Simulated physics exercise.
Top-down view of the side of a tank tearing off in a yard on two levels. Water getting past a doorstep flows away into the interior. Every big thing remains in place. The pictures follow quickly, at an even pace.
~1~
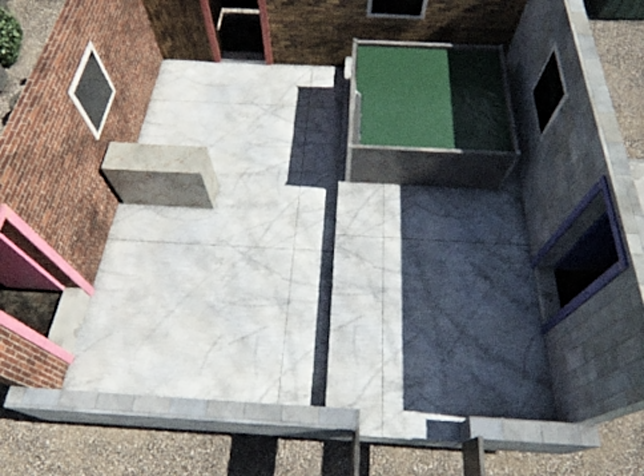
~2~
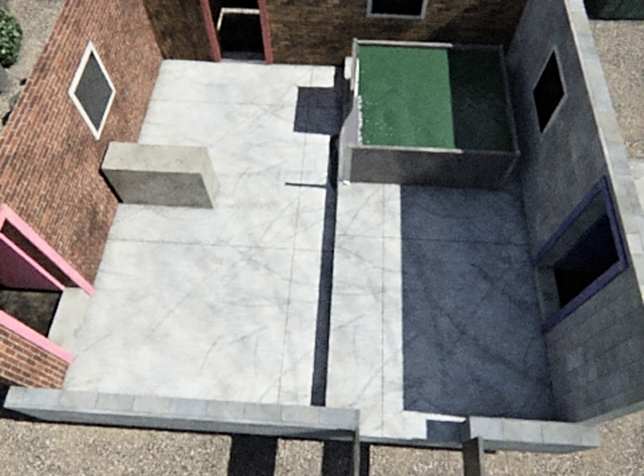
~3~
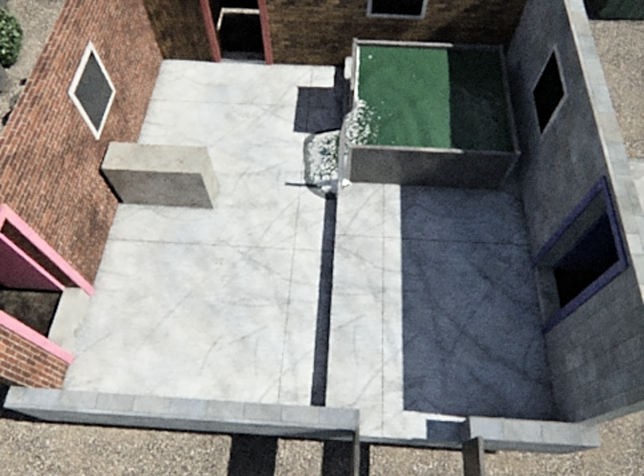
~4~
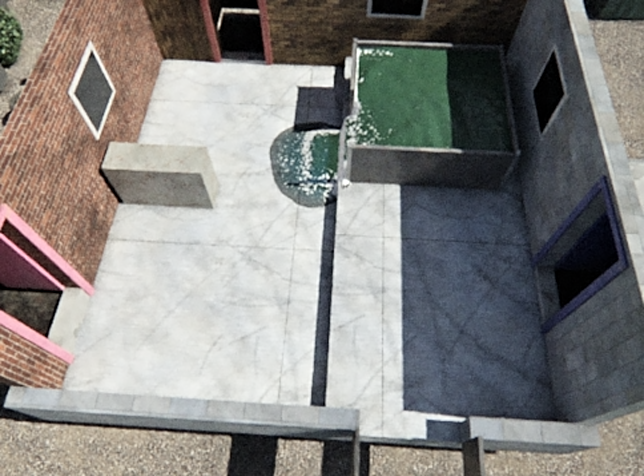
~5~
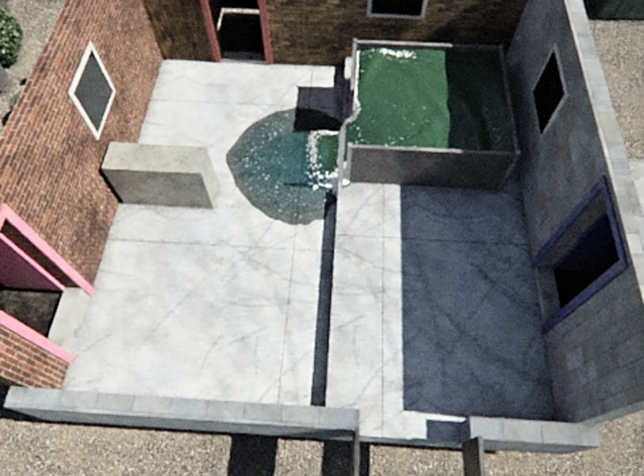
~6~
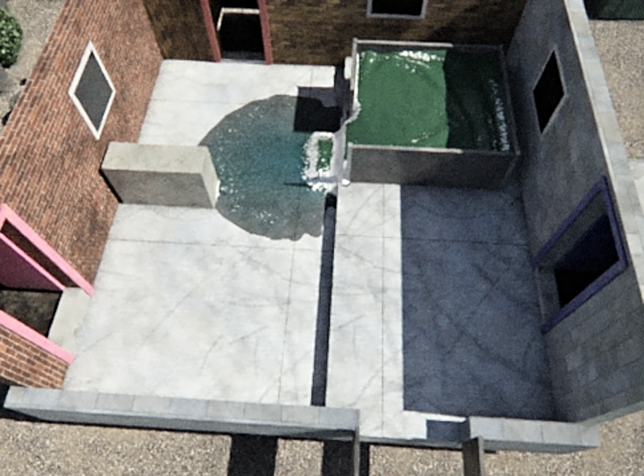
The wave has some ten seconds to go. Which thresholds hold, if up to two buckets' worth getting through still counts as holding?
The blue door holds; the red door does not hold; the pink door holds.
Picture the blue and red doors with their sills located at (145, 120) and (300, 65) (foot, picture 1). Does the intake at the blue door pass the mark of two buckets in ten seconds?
Note - blue door: Beyond the mark.
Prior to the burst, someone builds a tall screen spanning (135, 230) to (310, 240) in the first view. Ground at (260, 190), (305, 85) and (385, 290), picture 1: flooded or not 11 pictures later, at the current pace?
Listed order: Swamped, spared, spared.
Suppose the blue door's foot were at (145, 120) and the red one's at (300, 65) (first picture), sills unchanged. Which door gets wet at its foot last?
Result: The red-painted one.
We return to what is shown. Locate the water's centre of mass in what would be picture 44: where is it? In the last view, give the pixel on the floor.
The water centres close to (285, 177).
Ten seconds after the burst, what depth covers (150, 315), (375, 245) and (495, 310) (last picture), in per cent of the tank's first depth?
Depths of roughly 12, 0 and 0 per cent.
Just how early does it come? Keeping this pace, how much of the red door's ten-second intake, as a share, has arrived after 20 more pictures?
Close to 10 out of every hundred.
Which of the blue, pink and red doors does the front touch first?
It's the one in red.
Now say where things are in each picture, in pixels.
In the first picture, still water in the water tank at (429, 97).
In the second picture, the front is at (345, 183), out from the gap at (351, 143).
In the third picture, the front is at (310, 140), out from the gap at (351, 143).
In the fourth picture, the front is at (276, 146), out from the gap at (351, 145).
In the fifth picture, water pours out at (351, 145) and has run to (232, 163).
In the sixth picture, water pours out at (351, 144) and has run to a hidden place.
A moment on, water covers 35 % of the floor; the blue door not reached, the red door wet at the sill, nothing in, the pink door not reached.
Next, water covers 45 % of the floor; the blue door not reached, the red door under two buckets in, the pink door wet at the sill, nothing in.
Then, water covers 50 % of the floor; the blue door not reached, the red door under two buckets in, the pink door wet at the sill, nothing in.
Later, water covers 65 % of the floor; the blue door not reached, the red door over two buckets in, the pink door wet at the sill, nothing in.
In the end, water covers 65 % of the floor; the blue door not reached, the red door far over two buckets in, the pink door wet at the sill, nothing in.
